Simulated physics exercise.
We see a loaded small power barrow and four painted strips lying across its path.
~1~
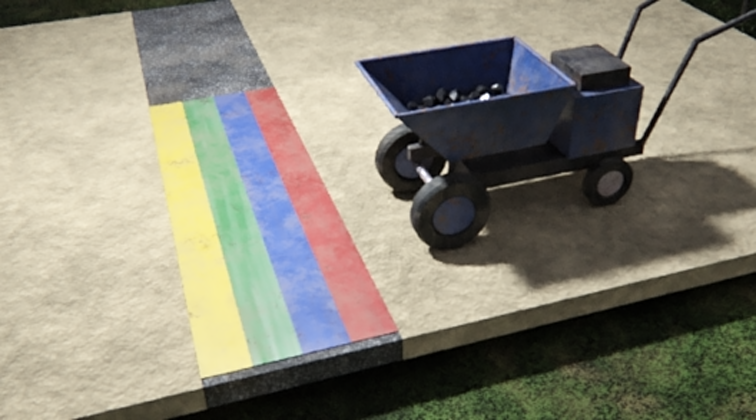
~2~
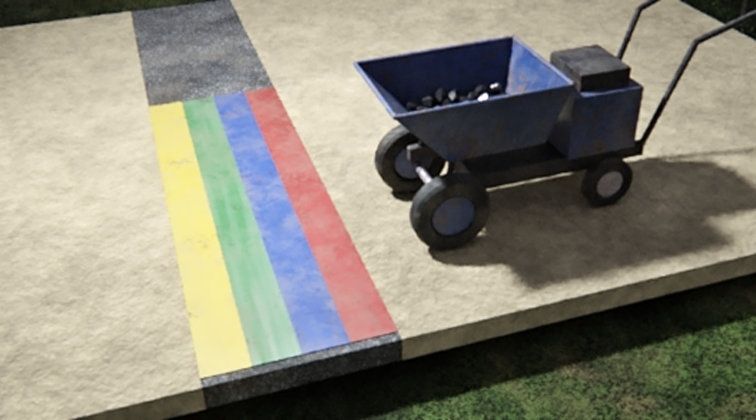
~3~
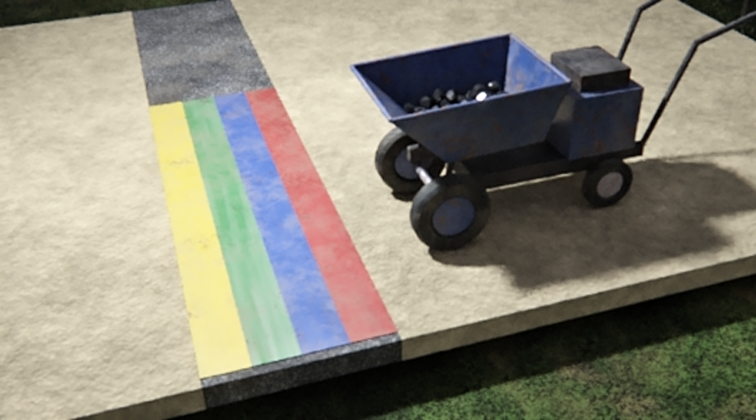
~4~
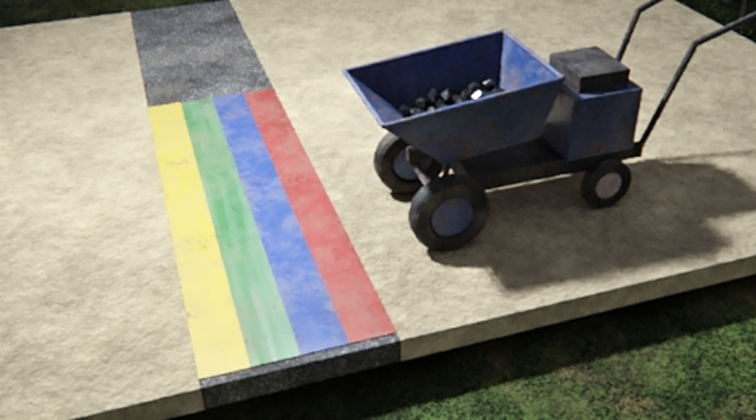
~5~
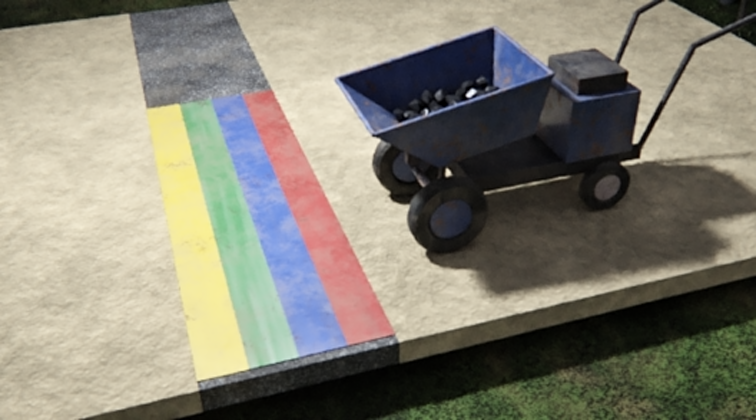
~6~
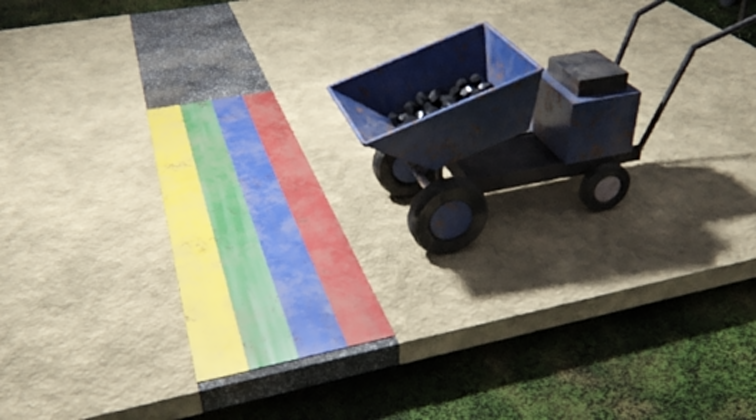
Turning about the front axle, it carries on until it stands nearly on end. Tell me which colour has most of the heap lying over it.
Most of the heap lies over blue.
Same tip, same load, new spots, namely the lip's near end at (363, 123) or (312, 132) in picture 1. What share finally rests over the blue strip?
Approximately 20 per cent and 0 per cent, in that order.
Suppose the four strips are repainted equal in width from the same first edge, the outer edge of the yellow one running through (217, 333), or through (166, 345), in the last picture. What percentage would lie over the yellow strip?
10 and 0 percent, roughly.
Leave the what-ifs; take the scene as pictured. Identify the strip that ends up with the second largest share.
The green one comes second.
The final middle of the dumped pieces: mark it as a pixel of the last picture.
At about (276, 241), give or take.
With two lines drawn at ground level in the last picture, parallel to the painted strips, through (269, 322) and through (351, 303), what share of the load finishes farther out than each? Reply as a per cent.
Roughly 20 and 80 %.
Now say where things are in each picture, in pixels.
In the first frame, lip of the skip (397, 117), level; top of the load (471, 106), lumps of coal; red strip (356, 294); blue strip (310, 304); green strip (264, 315); yellow strip (216, 326).
In the second frame, lip of the skip (395, 118), level; top of the load (481, 113).
In the third frame, lip of the skip (391, 121), tipped barely; top of the load (497, 100).
In the fourth frame, lip of the skip (384, 127), tipped a little; top of the load (484, 99).
In the fifth frame, lip of the skip (374, 135), tipped a little; top of the load (485, 97).
In the sixth frame, lip of the skip (365, 145), tipped clearly; top of the load (496, 95); red strip (352, 298); blue strip (307, 308); green strip (261, 319); yellow strip (213, 329).
Just after the last frame, skip tipped steeply; every one in the skip.
A moment on, skip tipped steeply; every one in the skip.
Further on, skip tipped right over; roughly a quarter in the skip; roughly half over the blue strip; roughly a quarter over the green strip; about a tenth over the yellow strip.
When it is over, skip tipped right over; roughly a quarter in the skip; just a few over the red strip; roughly half over the blue strip; roughly a quarter over the green strip; about a tenth over the yellow strip; just a few off the paint.
